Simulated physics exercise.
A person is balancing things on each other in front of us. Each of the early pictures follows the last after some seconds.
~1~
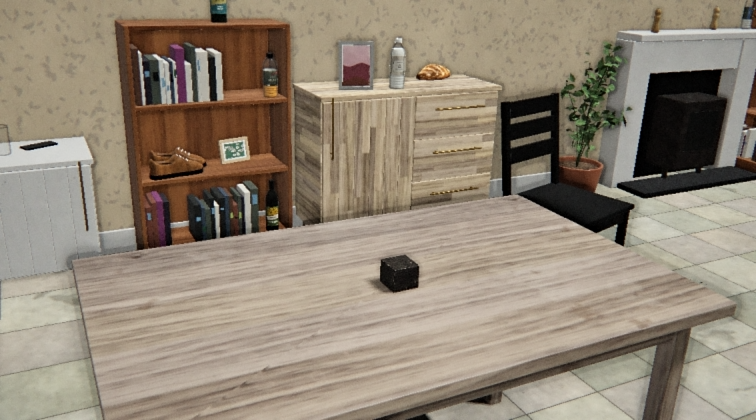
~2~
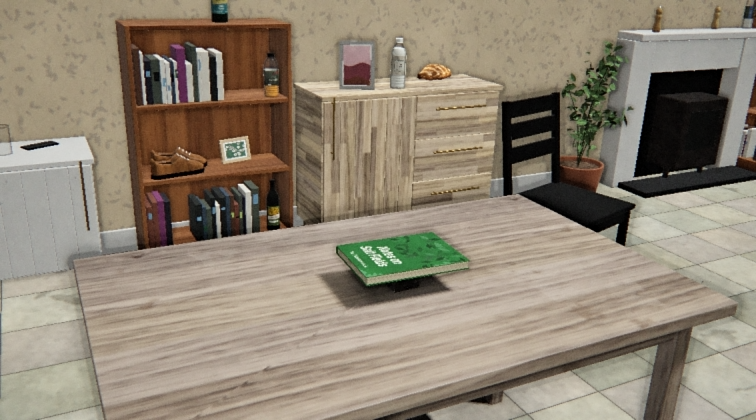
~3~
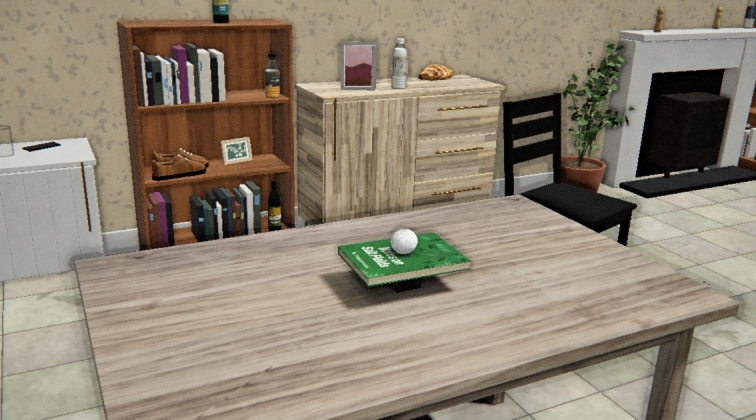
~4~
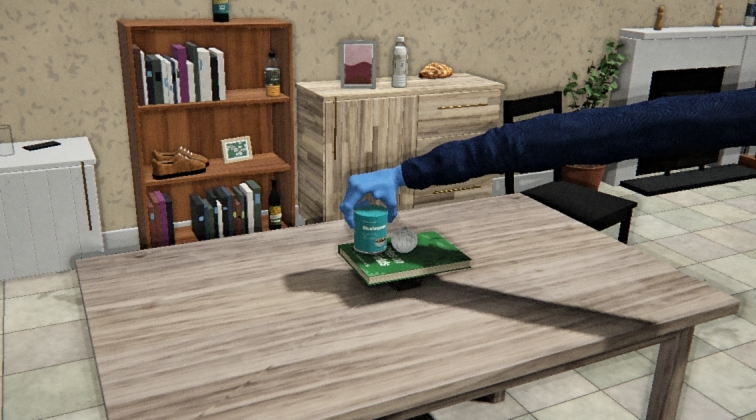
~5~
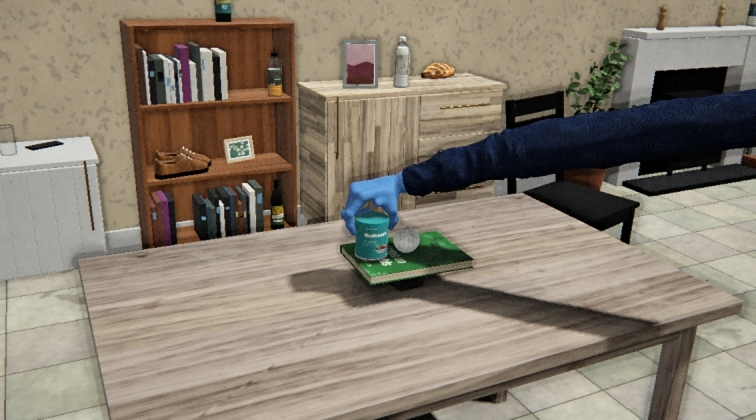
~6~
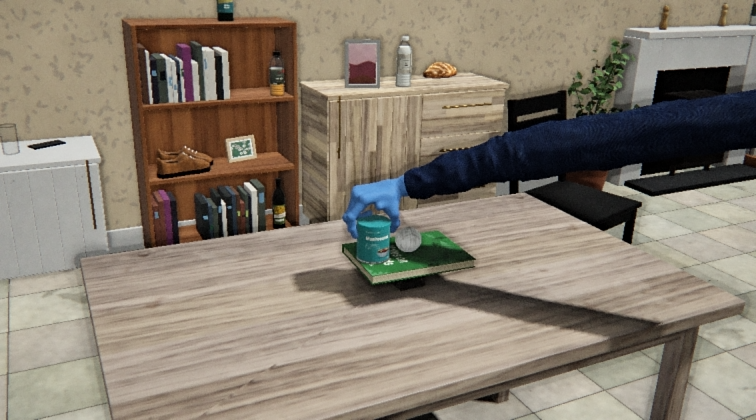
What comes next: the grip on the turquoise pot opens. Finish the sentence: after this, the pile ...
After this, the pile stays put.
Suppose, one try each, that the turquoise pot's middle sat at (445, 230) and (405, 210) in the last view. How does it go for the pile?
First try: It holds; second try: It gives way.
Then, 0.90 s past the last view, nothing moves.
Then, 2.00 s past the last view, turquoise pot resting near (372, 240).
Finally, all 4 still in place. Final places as the last picture's camera would see them, turquoise pot near (372, 240). The pile holds.
